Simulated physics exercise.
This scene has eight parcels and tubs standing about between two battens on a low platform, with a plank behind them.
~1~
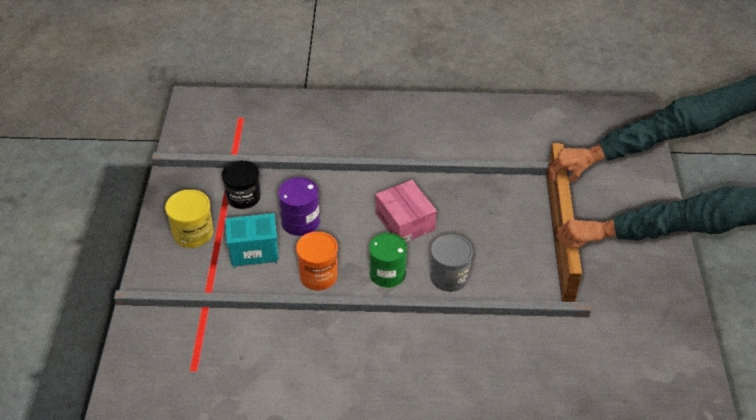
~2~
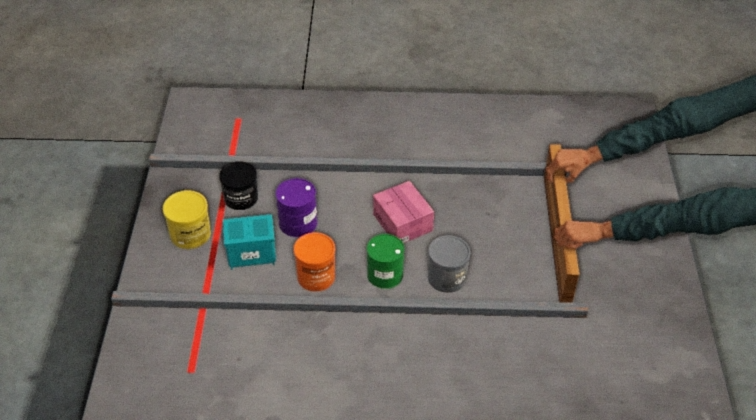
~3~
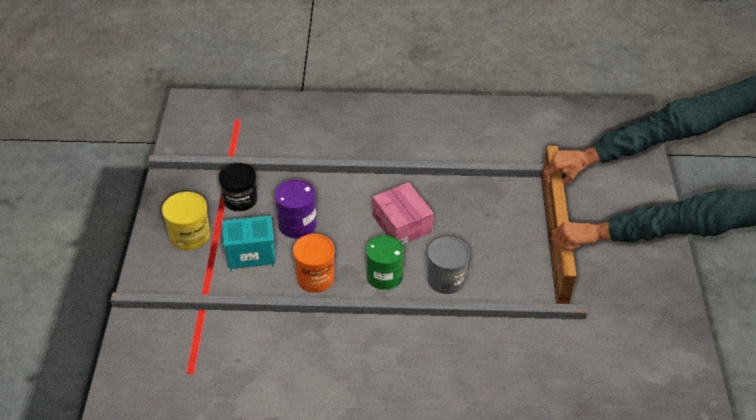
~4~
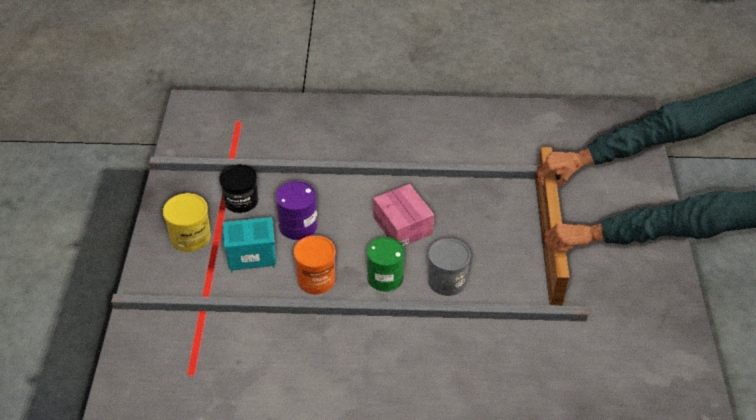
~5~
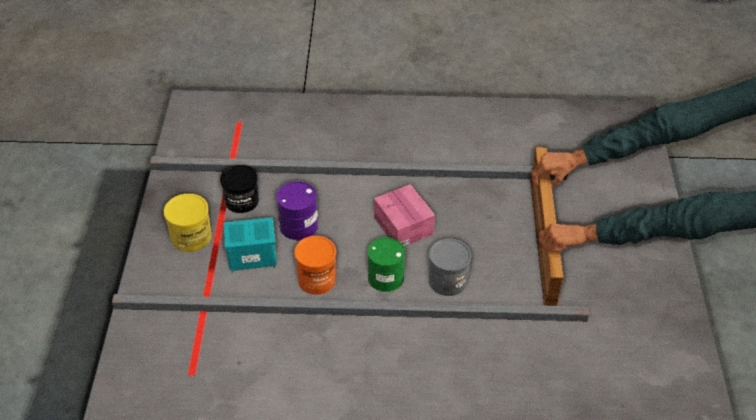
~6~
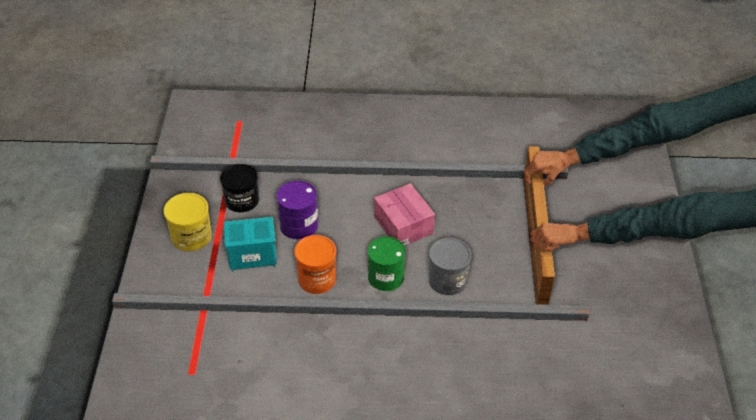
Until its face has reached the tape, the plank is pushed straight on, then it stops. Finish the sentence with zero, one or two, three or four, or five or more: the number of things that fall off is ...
The number of things that fall off is one or two.
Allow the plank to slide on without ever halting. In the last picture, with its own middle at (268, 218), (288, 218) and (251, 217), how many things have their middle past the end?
Per position: 0 / 0 / 0.
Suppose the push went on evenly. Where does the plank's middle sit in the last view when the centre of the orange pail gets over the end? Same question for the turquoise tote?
Middle approx. at (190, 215), then approx. at (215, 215).
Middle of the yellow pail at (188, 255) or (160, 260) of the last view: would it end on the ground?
Well, it tips off the first time and tips off the second time.
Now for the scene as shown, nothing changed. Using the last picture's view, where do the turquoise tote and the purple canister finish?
About (132, 230), and the other about (158, 199).
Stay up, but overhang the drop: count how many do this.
Answer: 2.
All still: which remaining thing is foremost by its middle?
It's the turquoise tote.
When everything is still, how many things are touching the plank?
That comes to 2.
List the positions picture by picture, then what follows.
Yellow pail (190, 219); black pail (242, 185); turquoise tote (253, 241); plank (563, 221); tape (220, 230), in the first frame.
Black pail (239, 186); grey pail (448, 265), in the second frame.
Turquoise tote (249, 244); pink parcel (402, 214), in the third frame.
Yellow pail (188, 223); orange pail (315, 266), in the fourth frame.
Black pail (240, 189); purple canister (298, 211), in the fifth frame.
Yellow pail (189, 223); black pail (240, 189); turquoise tote (251, 245); plank (538, 224); tape (218, 233), in the sixth frame.
Early on, none off yet; yellow pail at rest near (189, 223); black pail at rest near (240, 189); turquoise tote at rest near (251, 245).
A while later, none off yet; yellow pail travelled a little near (172, 214); black pail travelled about its own width near (223, 180); turquoise tote travelled about its own width near (189, 238).
Finally, the number that fall off is one or two; lost, yellow pail.
